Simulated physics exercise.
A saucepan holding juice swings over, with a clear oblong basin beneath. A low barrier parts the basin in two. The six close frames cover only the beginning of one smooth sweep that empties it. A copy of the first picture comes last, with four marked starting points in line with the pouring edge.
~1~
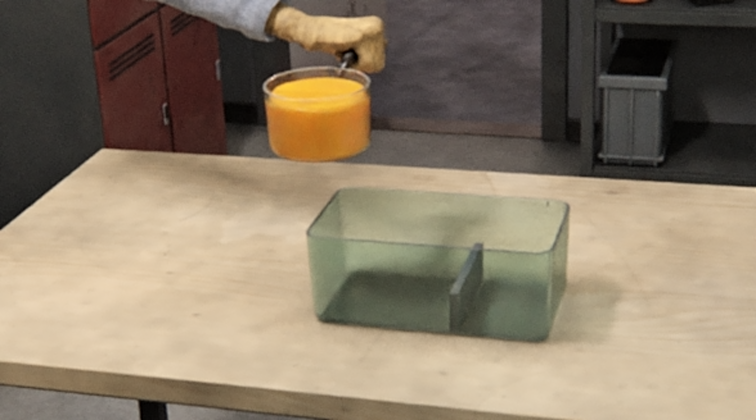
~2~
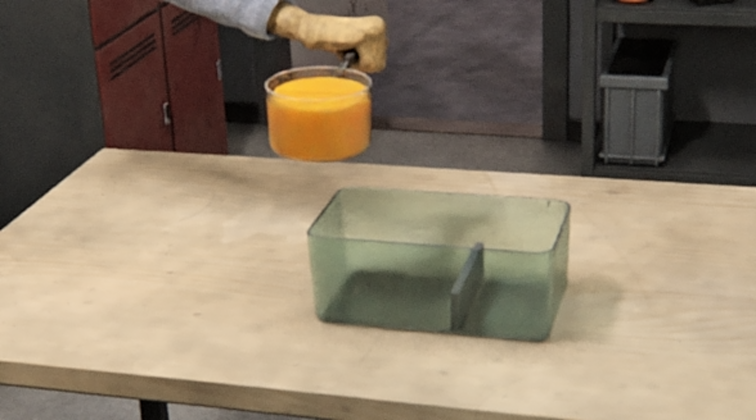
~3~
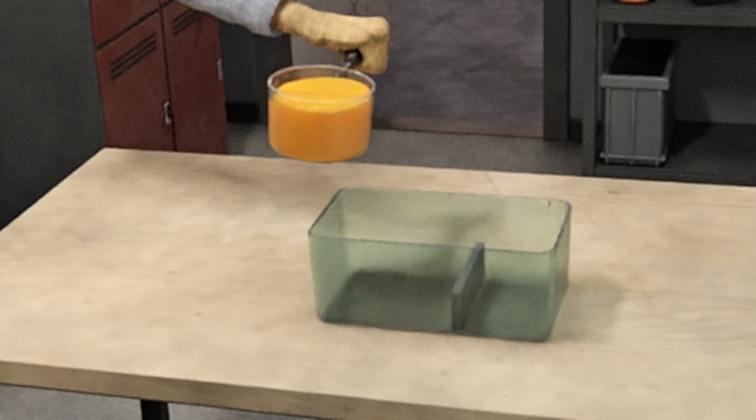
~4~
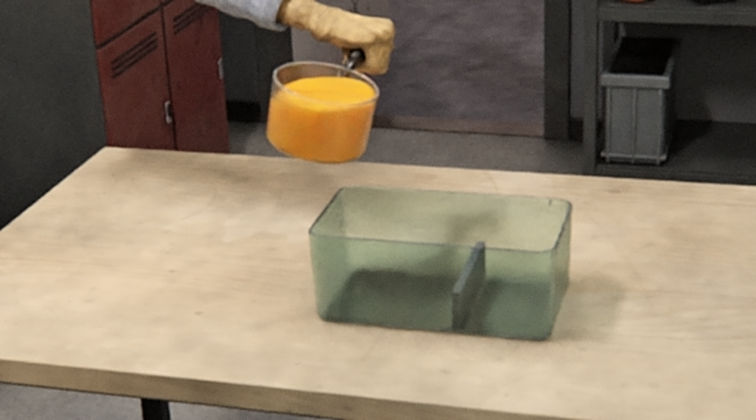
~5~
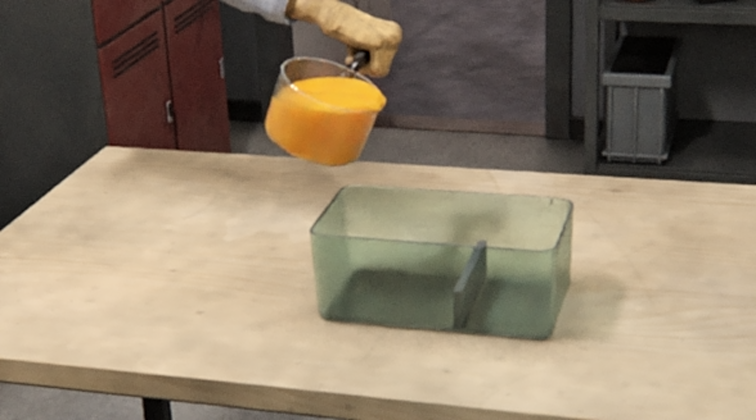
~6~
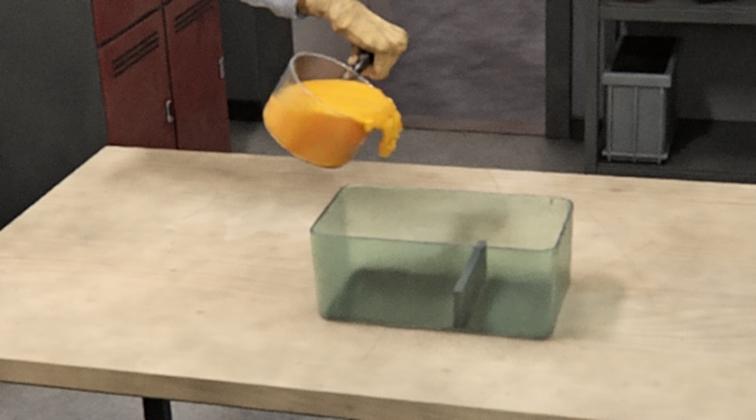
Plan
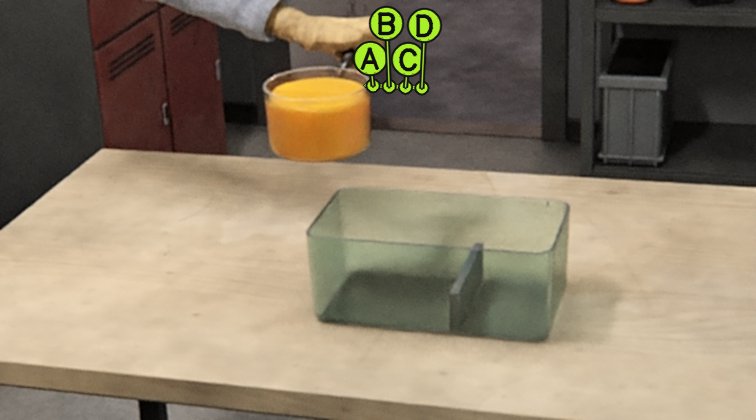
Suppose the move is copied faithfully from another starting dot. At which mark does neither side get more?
C is best.
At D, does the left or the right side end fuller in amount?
The right one.
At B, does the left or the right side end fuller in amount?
The left side.
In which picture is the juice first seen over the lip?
Picture 5.
On the marked copy, A at (373, 85); B at (389, 86); C at (405, 87); D at (421, 87).
With A, about 96 % ends left of the wall and 3 % right of it.
With B, about 72 % ends left of the wall and 26 % right of it.
With C, about 45 % ends left of the wall and 54 % right of it.
With D, about 29 % ends left of the wall and 70 % right of it.
